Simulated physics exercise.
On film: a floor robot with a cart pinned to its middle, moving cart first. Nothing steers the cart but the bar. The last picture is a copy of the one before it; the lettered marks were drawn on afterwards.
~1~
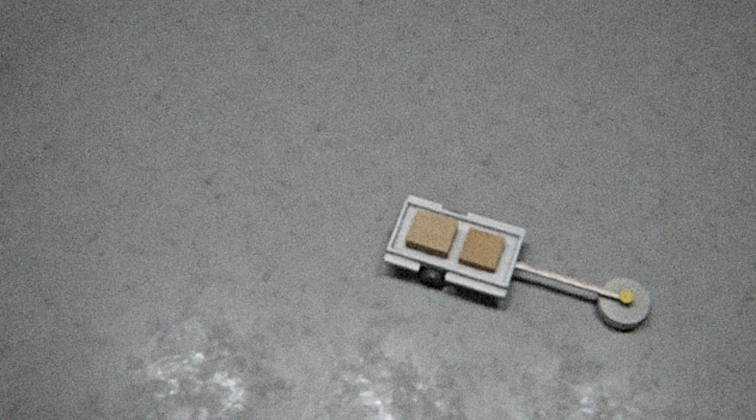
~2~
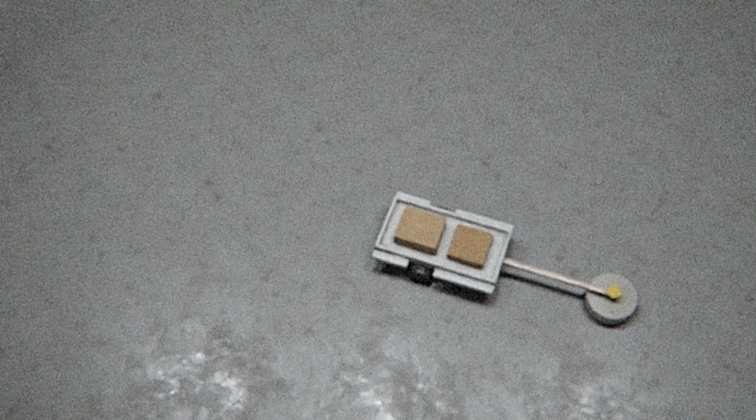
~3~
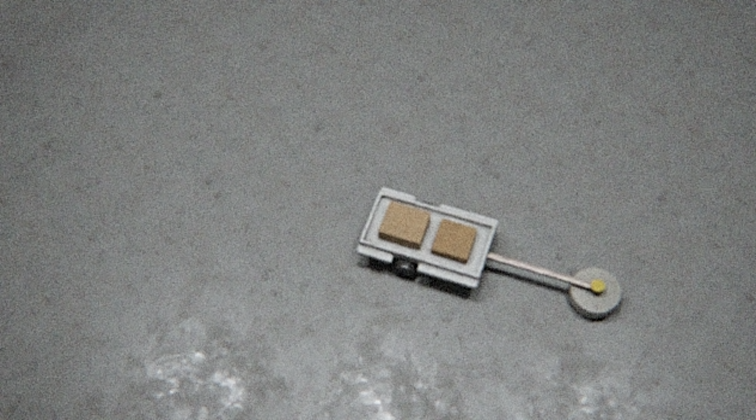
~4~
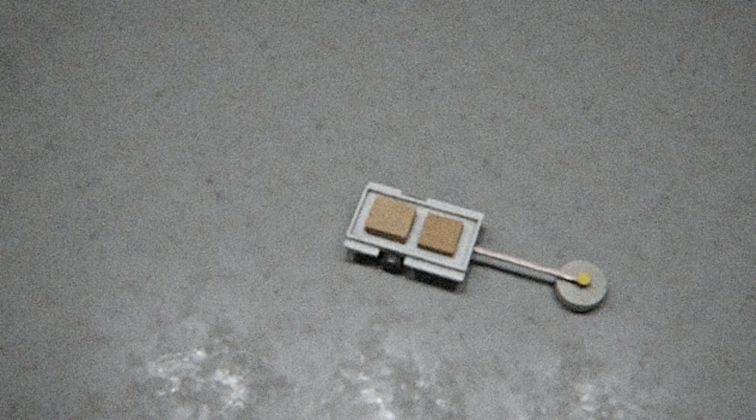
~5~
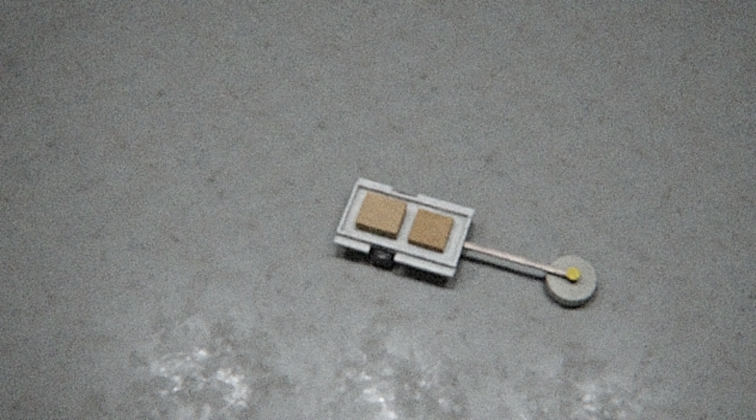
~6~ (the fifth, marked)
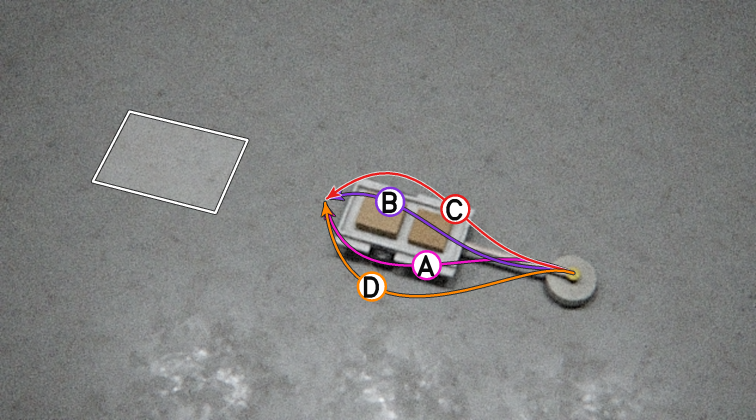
A white cart carrying two brown blocks moves slightly left and up, trailed by a round robot.
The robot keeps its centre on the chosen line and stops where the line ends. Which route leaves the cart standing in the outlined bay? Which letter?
The cart ends in the outline on B.
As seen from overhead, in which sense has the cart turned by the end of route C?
It turns anticlockwise.
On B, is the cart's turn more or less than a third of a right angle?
It turns less than that.
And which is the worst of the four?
Route D.
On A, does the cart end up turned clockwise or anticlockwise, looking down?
It turns clockwise.
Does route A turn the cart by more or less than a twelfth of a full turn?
Less than that.
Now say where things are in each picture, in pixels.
In the first frame, robot (624, 302); white cart (455, 244).
In the second frame, robot (612, 297); white cart (443, 241).
In the third frame, robot (595, 291); white cart (428, 236).
In the fourth frame, robot (581, 284); white cart (414, 230).
In the fifth frame, robot (571, 279); white cart (405, 226).
On the marked copy, A from (574, 273) via (427, 265) to (326, 205); B from (574, 273) via (450, 238) to (330, 198); C from (574, 273) via (449, 204) to (327, 199); D from (574, 273) via (417, 296) to (325, 203); the bay at (171, 161).
Taking B. A third of the way, robot (478, 260), cart (319, 199).
Two thirds of the way, robot (400, 213), cart (240, 174).
When it is over, robot (326, 207), cart (170, 162); the cart stands in the bay.
As for the rest, A leaves the cart at (196, 124), out of the bay; C leaves the cart at (157, 205), out of the bay; D leaves the cart at (241, 90), out of the bay.
